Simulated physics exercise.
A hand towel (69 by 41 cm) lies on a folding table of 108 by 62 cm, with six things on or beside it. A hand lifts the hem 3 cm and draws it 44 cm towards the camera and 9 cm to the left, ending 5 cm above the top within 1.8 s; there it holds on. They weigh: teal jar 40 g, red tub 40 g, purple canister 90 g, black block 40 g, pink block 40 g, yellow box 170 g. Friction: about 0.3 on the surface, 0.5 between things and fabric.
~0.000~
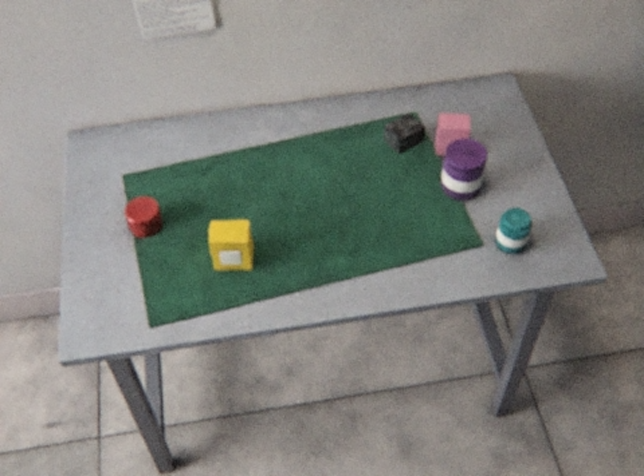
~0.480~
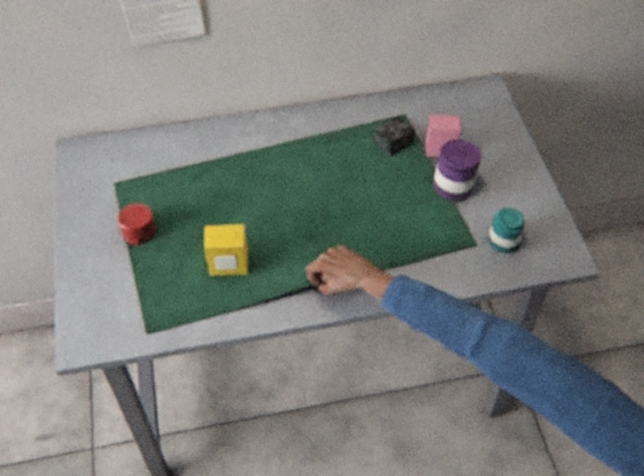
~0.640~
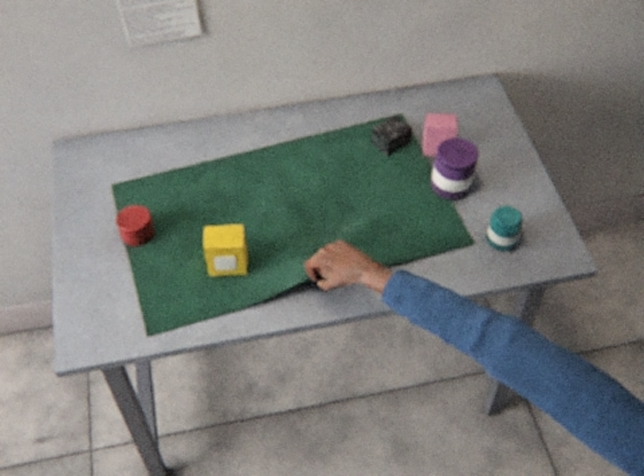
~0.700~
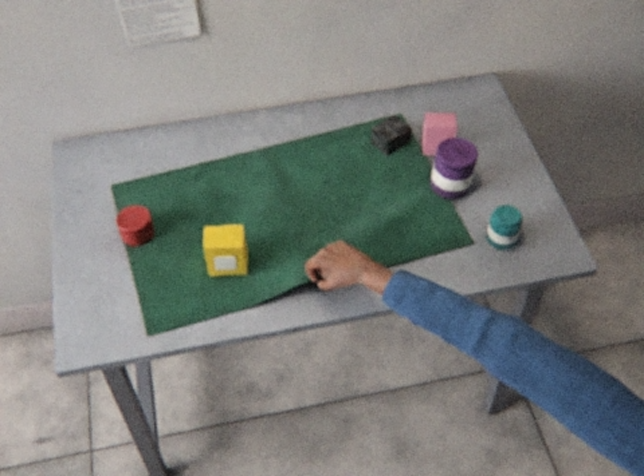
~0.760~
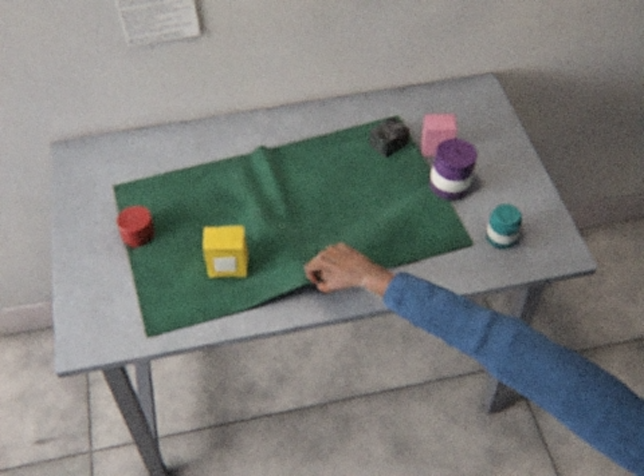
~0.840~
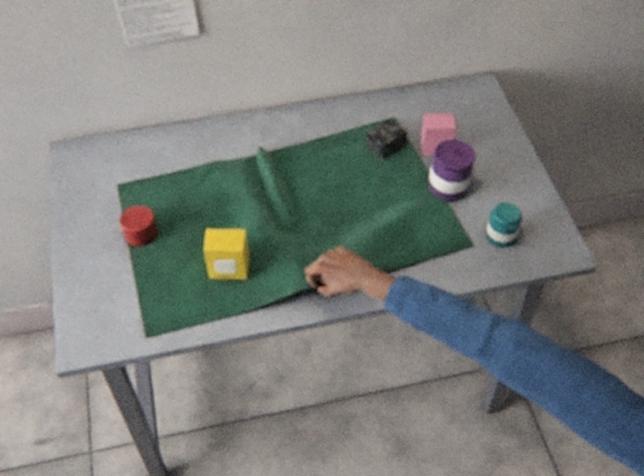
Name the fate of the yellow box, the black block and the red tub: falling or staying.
Result: Yellow box goes over the edge, black block falls off, red tub falls off.
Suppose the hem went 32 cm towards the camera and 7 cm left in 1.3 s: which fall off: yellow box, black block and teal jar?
Then: Yellow box goes over, black block stays up, teal jar remains.
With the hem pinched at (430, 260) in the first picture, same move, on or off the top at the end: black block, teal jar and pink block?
Then: Black block drops off, teal jar stays up, pink block stays on.
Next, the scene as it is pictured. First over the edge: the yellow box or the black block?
The yellow one.
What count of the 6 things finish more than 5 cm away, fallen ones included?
That makes 4.
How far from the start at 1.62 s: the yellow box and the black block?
Yellow box 20 cm, black block 25 cm.
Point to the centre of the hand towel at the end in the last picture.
Near (282, 399).
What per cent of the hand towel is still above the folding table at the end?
About 5 per cent.
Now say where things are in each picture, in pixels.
Shows, yellow box (229, 231); black block (405, 126); red tub (141, 209); hand towel corners (150, 328) (122, 175) (484, 245), in the first frame.
Shows, purple canister (460, 153); hand towel corners (147, 334) (114, 183); grip (318, 283), in the second frame.
Shows, hand towel corners (148, 336) (111, 185); grip (317, 279), in the third frame.
Shows, hand towel corners (148, 336) (111, 185); grip (317, 280), in the fourth frame.
Shows, black block (390, 129); hand towel corners (147, 337) (113, 186); grip (317, 282), in the fifth frame.
Shows, yellow box (224, 239); black block (387, 132); red tub (136, 218); hand towel corners (146, 338) (117, 185) (474, 246); grip (317, 286), in the sixth frame.
After 1.2 s, 95 % of the hand towel is still over the top; black block 12 cm off its start, yellow box 8 cm off its start, red tub 7 cm off its start.
After 1.6 s, 65 % of the hand towel is still over the top; black block 26 cm off its start, yellow box 22 cm off its start, red tub 19 cm off its start.
After 2.0 s, 25 % of the hand towel is still over the top; red tub over the edge, yellow box over the edge, black block 42 cm off its start at (400, 277).
After 2.4 s, 5 % of the hand towel is still over the top; red tub over the edge, black block over the edge, yellow box over the edge.
After 4.0 s, 5 % of the hand towel is still over the top; black block over the edge, red tub over the edge, yellow box over the edge, purple canister 10 cm off its start at (445, 186).
